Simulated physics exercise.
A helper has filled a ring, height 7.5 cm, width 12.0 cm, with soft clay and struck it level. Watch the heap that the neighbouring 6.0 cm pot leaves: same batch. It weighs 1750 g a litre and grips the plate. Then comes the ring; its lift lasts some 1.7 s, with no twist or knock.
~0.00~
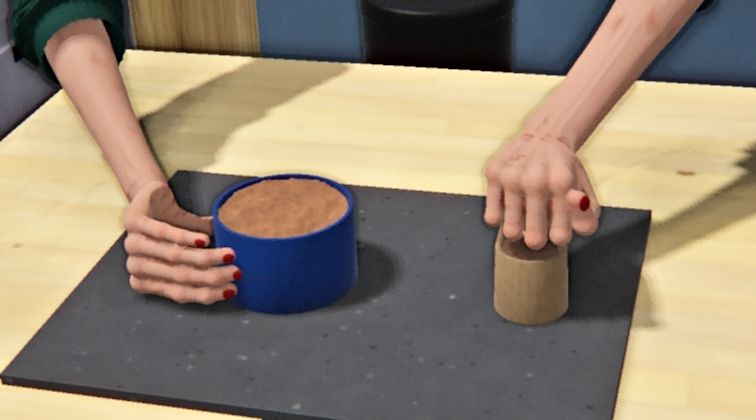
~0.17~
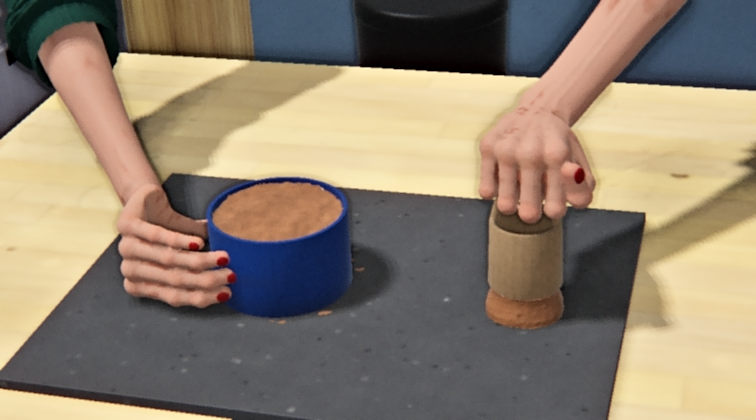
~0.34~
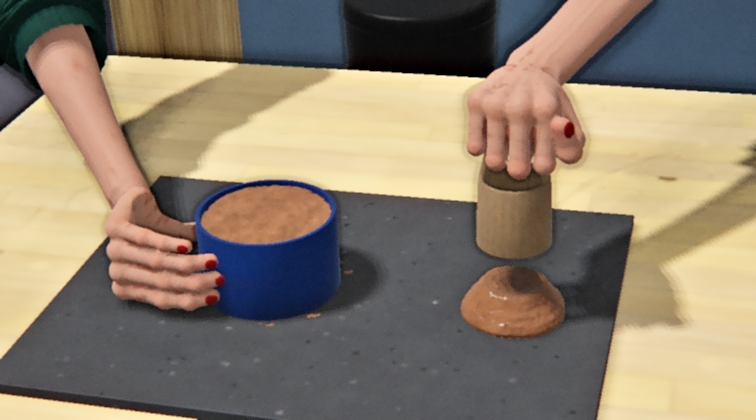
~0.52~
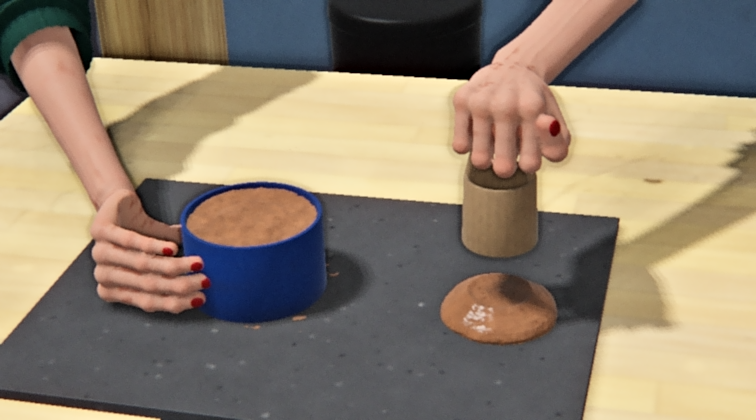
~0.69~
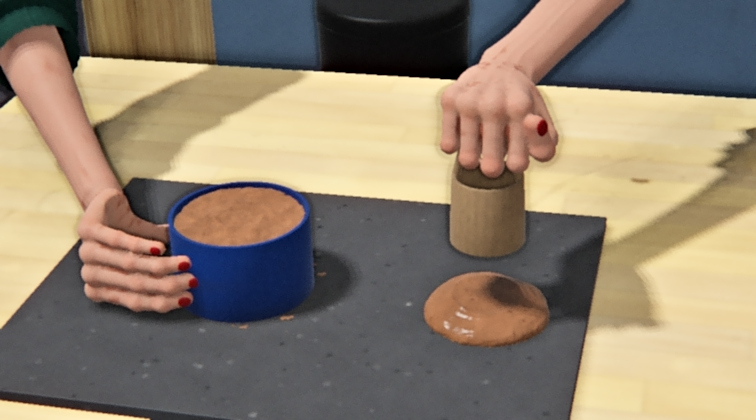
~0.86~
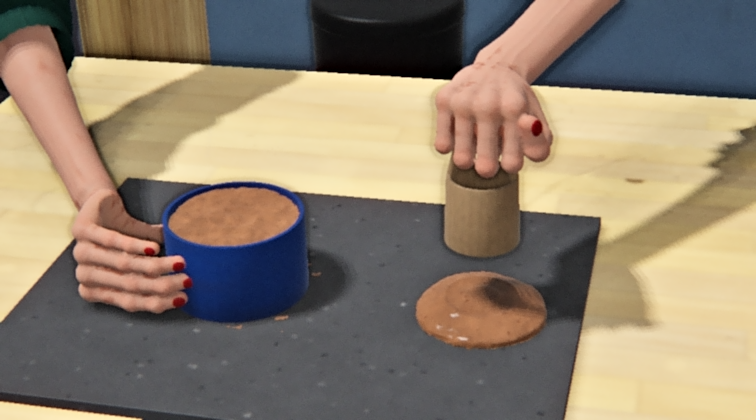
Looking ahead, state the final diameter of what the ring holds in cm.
About 28.9 cm.
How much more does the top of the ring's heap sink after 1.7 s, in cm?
Near 1.5 centimetres.
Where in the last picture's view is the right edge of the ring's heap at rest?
Around (395, 280).
After 1.3 s, the ring is up 1.9 cm; the soft clay has come down 0.6 cm to 6.9 cm and is 15 cm wide.
After 1.7 s, the ring is up 4.6 cm; the soft clay has come down 3.7 cm to 3.8 cm and is 21 cm wide.
After 2.1 s, the ring is up 7.4 cm; the soft clay has come down 4.7 cm to 2.8 cm and is 24 cm wide.
After 2.6 s, the ring is clear; the soft clay has come down 5.1 cm to 2.4 cm and is 26 cm wide.
After 5.9 s, at rest, the ring is clear; the soft clay has come down 5.3 cm to 2.2 cm and is 29 cm wide.
